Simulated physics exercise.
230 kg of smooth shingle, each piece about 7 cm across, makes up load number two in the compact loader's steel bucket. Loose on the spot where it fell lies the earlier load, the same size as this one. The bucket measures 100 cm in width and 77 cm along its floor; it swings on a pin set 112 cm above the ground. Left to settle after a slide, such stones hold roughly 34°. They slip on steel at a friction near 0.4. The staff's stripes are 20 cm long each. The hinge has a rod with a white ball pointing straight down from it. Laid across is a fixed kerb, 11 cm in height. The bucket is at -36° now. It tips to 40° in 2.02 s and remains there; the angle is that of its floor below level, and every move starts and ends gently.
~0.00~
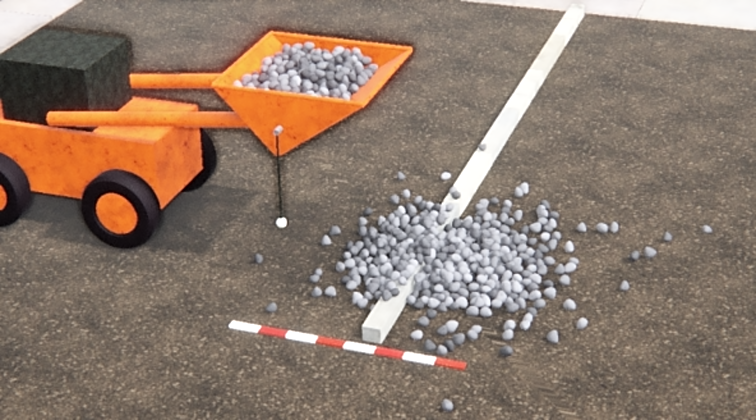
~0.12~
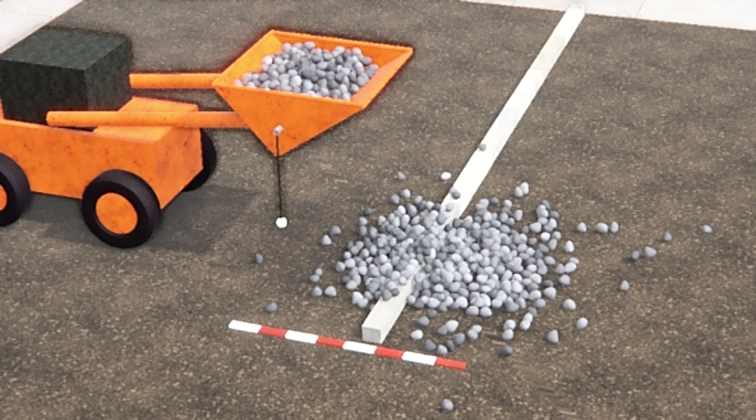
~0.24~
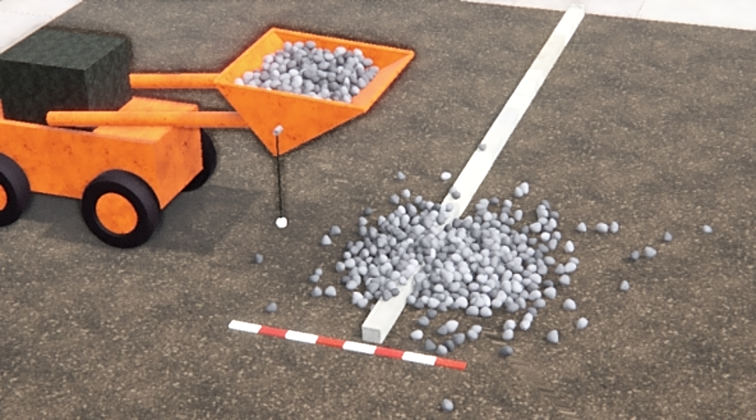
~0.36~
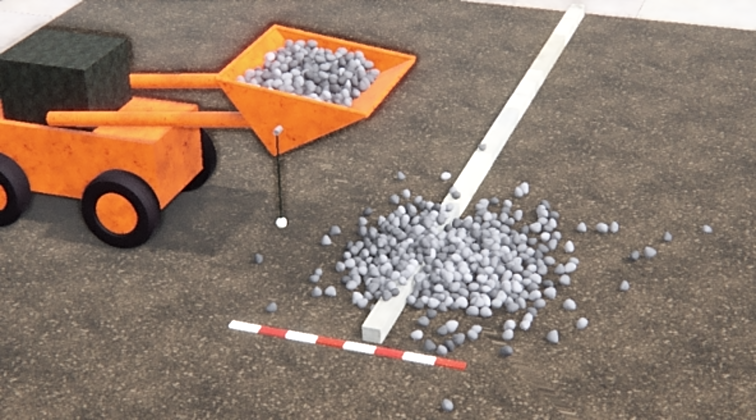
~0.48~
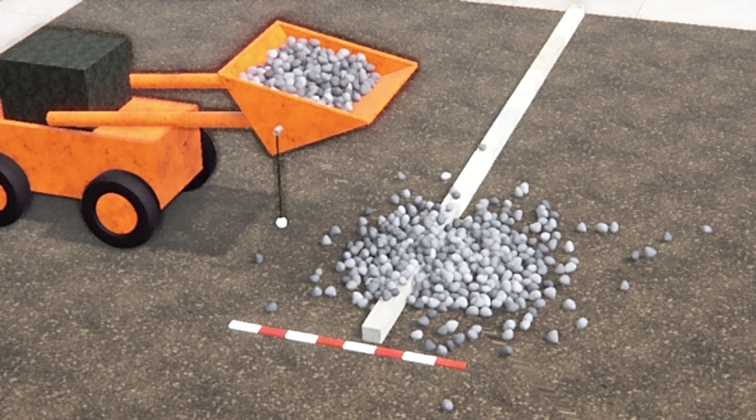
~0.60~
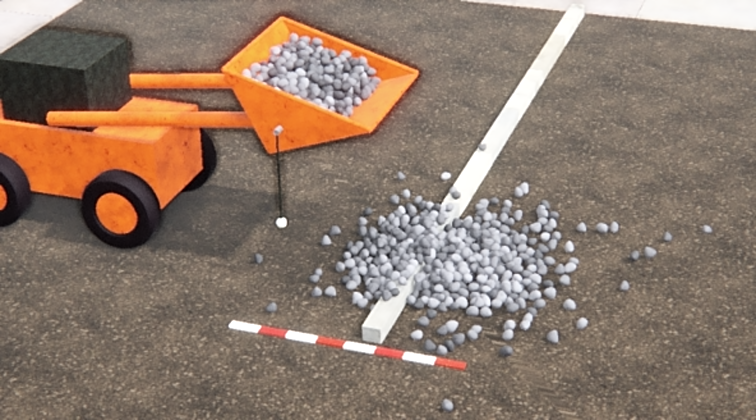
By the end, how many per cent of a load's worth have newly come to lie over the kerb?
About 39 per cent have newly come to lie there.
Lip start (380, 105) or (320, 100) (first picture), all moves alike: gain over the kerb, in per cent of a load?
Around 65 and 0 percent respectively.
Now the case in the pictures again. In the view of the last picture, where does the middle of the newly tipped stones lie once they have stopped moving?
Their centre ends up near (411, 241).
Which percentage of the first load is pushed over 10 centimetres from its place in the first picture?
Around 10 in a hundred.
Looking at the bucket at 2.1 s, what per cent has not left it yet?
Held: Around 10 % of the load.
After 1.5 s the floor is at 28°; in per cent of one load, 85 in the bucket, 53 on this side of the kerb, 62 over the kerb; the foremost stones are at (636, 254).
After 2.1 s the floor is at 40°; in per cent of one load, 8 in the bucket, 107 on this side of the kerb, 85 over the kerb; the foremost stones are at (636, 254).
After 2.5 s the floor is at 40°; in per cent of one load, 0 in the bucket, 103 on this side of the kerb, 97 over the kerb; the foremost stones are at (636, 254).
After 4.9 s the floor is at 40°; in per cent of one load, 0 in the bucket, 99 on this side of the kerb, 101 over the kerb; the foremost stones are at (636, 254). Net gain over the kerb, 39.
